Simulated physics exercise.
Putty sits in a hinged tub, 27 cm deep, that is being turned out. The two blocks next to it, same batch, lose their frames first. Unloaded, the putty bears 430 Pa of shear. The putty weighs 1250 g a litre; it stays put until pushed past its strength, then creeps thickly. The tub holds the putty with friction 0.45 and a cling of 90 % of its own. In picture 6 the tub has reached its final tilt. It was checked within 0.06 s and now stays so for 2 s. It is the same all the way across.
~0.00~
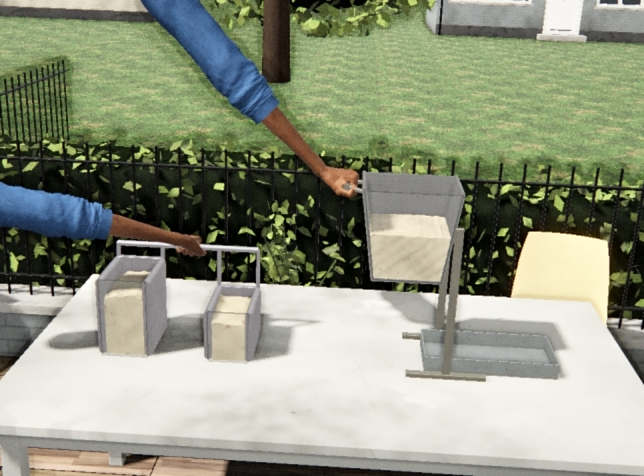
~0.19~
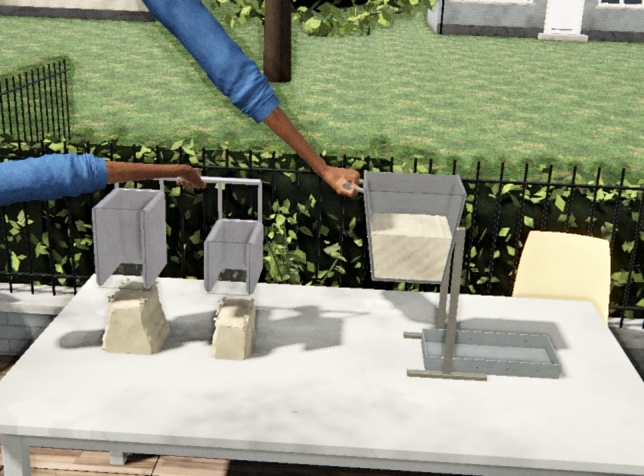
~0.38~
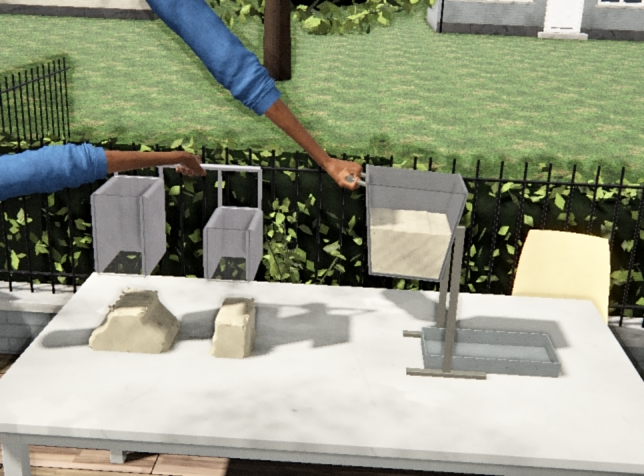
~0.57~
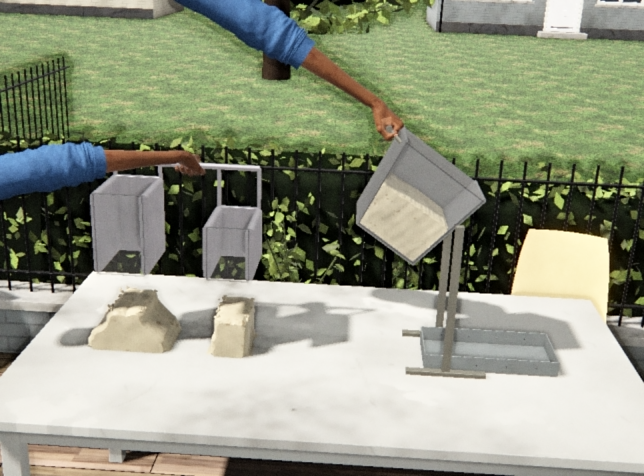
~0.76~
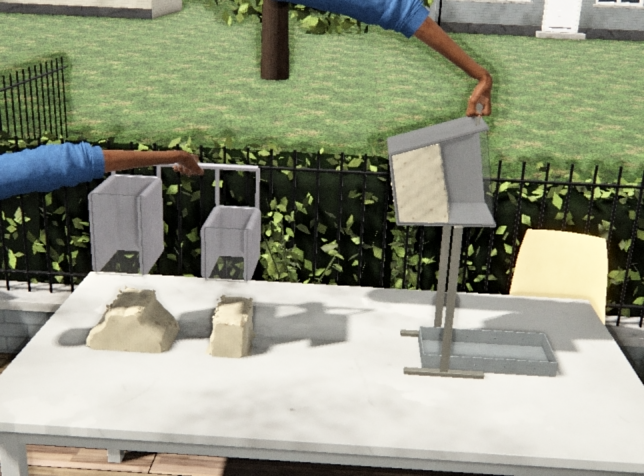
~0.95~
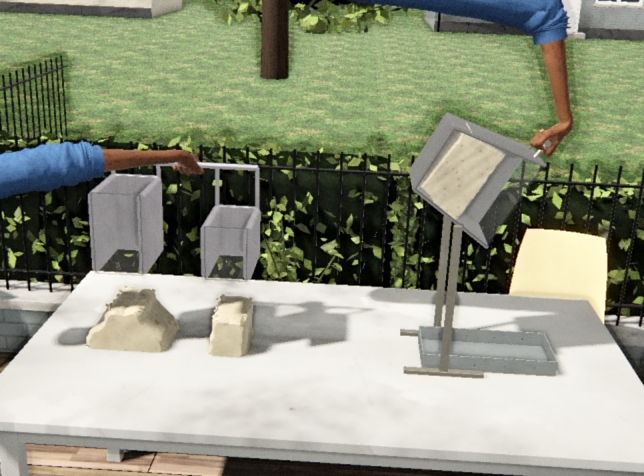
On a white table in a fenced garden, a blue-sleeved arm lifts two linked clear boxes off two pale blocks, and the left block slumps lower and wider while the right one changes little. Then another blue-sleeved arm swings a clear tub of pale putty over to the right on its stand, the putty turning with it.
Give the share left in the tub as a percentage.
The share left in the tub is near 0 %.
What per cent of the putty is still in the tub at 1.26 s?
Near 0 %.
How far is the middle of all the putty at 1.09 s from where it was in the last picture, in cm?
Roughly 13 cm.
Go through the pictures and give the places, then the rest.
The first frame shows handle-side rim at (366, 190), tilt 0 degrees; top of the putty at (388, 234); blocks stand 21 cm, 13 cm (left to right).
The second frame shows handle-side rim at (367, 189), tilt 0 degrees; top of the putty at (390, 233); blocks stand 17 cm, 13 cm (left to right).
The third frame shows handle-side rim at (369, 183), tilt 3 degrees; top of the putty at (377, 228); blocks stand 13 cm, 13 cm (left to right).
The fourth frame shows handle-side rim at (408, 142), tilt 35 degrees; top of the putty at (384, 186); blocks stand 13 cm, 13 cm (left to right).
The fifth frame shows handle-side rim at (488, 130), tilt 80 degrees; top of the putty at (436, 146); blocks stand 13 cm, 13 cm (left to right).
The sixth frame shows handle-side rim at (543, 167), tilt 118 degrees; top of the putty at (462, 135); blocks stand 13 cm, 13 cm (left to right).
After 1.09 s, the tub is at 118 degrees and holds 90 %.
After 1.26 s, the tub is at 118 degrees and holds 0 %.
After 1.43 s, the tub is at 118 degrees and holds 0 %.
After 1.60 s, the tub is at 118 degrees and holds 0 %.
After 2.95 s, at the end, the tub is at 118 degrees and holds 0 %.
